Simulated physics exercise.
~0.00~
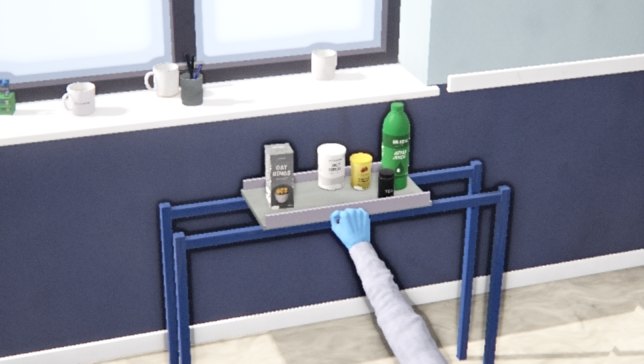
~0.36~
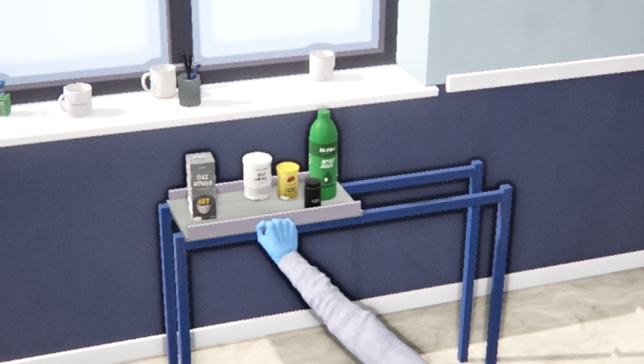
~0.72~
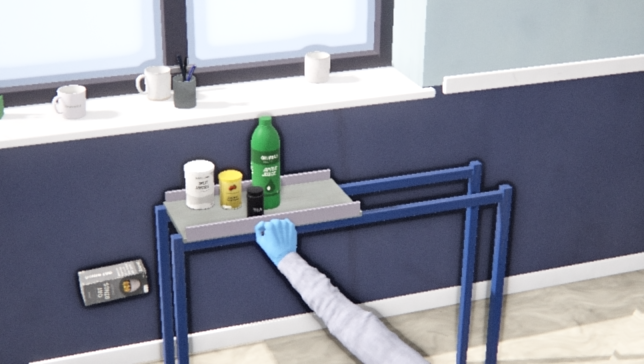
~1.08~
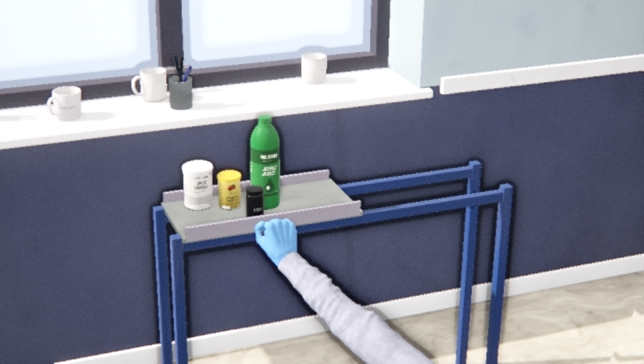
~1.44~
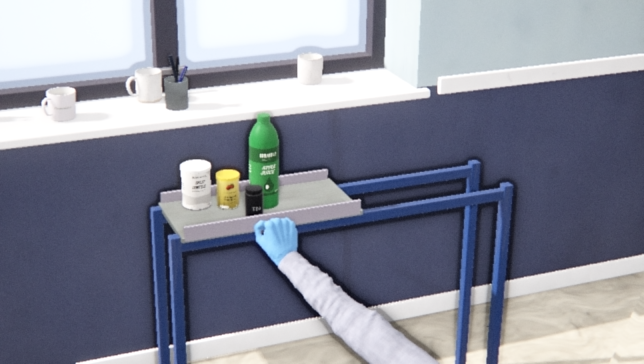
At first, a gloved hand holds the front of a grey tray on a blue rack, with a grey carton, white tin, yellow tin, green bottle and small black shaker standing on it. The tray moves left along the rack, and the hand and items travel with it. With the tray at the left end, the carton drops off that side, tipped over in front of the dark wall, while the others shift left across the tray. The carton then disappears from view. The tins, bottle and shaker end upright on the still tray, the hand still at its edge.
